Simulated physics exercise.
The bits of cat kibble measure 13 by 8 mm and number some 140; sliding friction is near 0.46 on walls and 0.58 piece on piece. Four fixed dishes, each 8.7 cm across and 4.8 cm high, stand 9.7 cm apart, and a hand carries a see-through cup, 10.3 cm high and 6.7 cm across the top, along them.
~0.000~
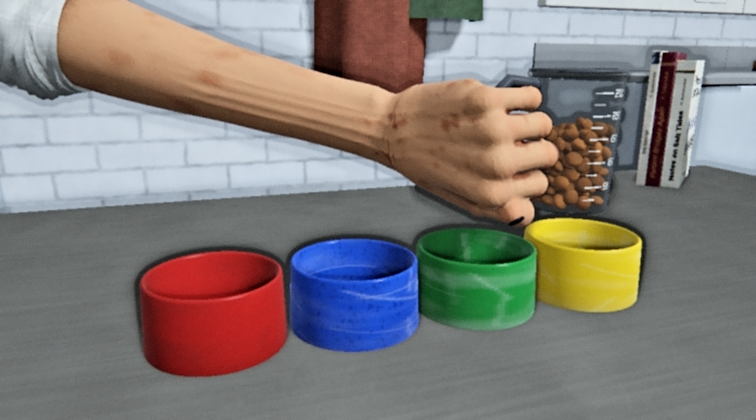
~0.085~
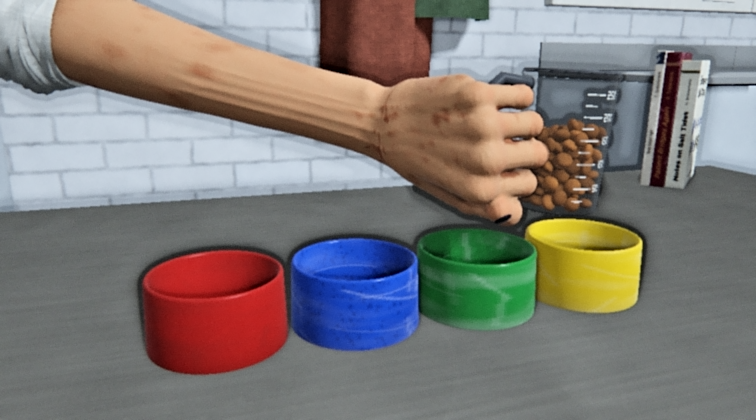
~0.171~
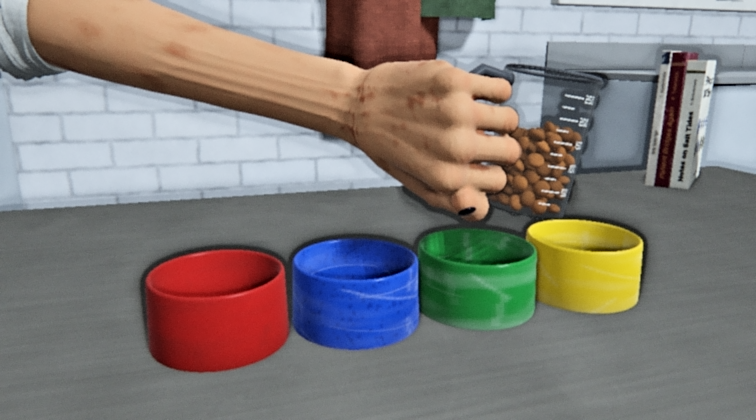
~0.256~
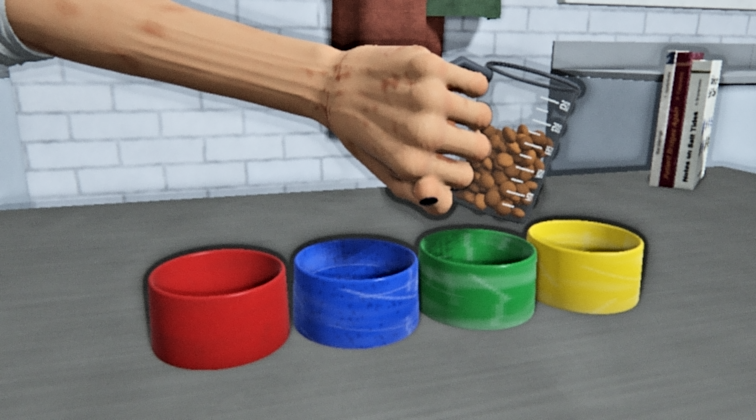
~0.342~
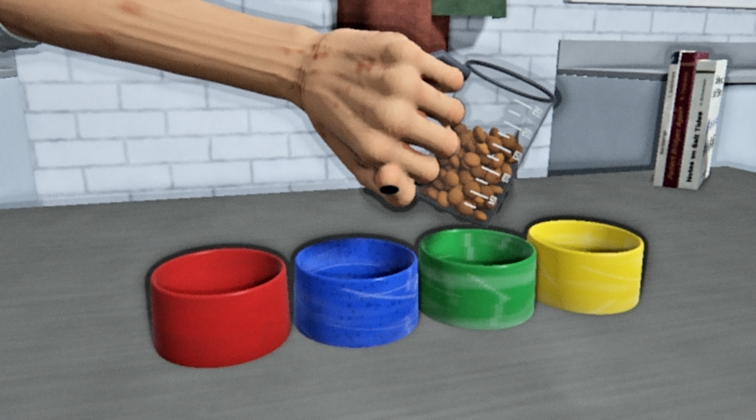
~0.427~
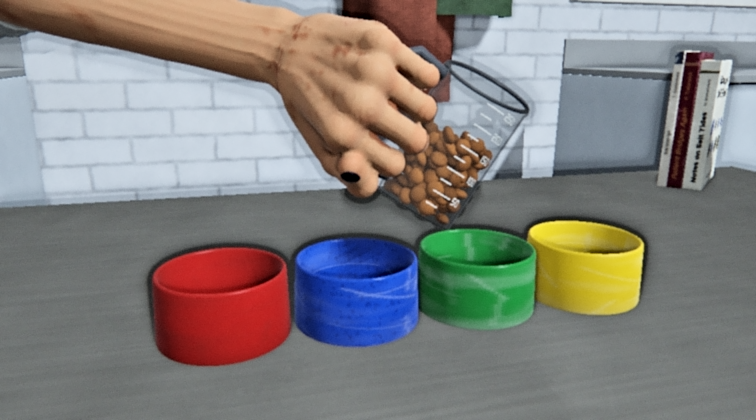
Hand carrying a clear cup of brown pieces leftward above yellow, green, blue and red dishes, tilting it steadily to the right.
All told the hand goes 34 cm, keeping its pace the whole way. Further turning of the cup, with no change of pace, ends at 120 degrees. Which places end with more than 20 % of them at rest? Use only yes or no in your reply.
Red: Yes; blue: No; green: No; yellow: No; counter: No.
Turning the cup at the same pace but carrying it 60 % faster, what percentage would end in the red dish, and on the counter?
Red 100, counter 0.
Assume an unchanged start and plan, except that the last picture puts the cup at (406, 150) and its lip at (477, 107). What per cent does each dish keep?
Dish by dish: Red 100 percent, blue 0 percent, green 0 percent, yellow 0 percent.
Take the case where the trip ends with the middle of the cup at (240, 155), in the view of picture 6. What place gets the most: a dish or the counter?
Most of it ends up at blue.
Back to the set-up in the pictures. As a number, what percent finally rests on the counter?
About 0 percent.
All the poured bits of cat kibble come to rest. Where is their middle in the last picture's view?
After settling, the middle sits near (221, 304).
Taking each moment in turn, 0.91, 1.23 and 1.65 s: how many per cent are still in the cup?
Approx. 100 / 100 / 45 percent.
Then, at 0.91 s, tilt 74 degrees; cup holds 100 %.
Then, at 1.23 s, tilt 102 degrees; cup holds 100 %.
After 1.65 s, tilt 120 degrees; cup holds 45 %, red 55 %.
At rest (2.4 s), red 100 %, blue 0 %, green 0 %, yellow 0 %, counter 0 %.
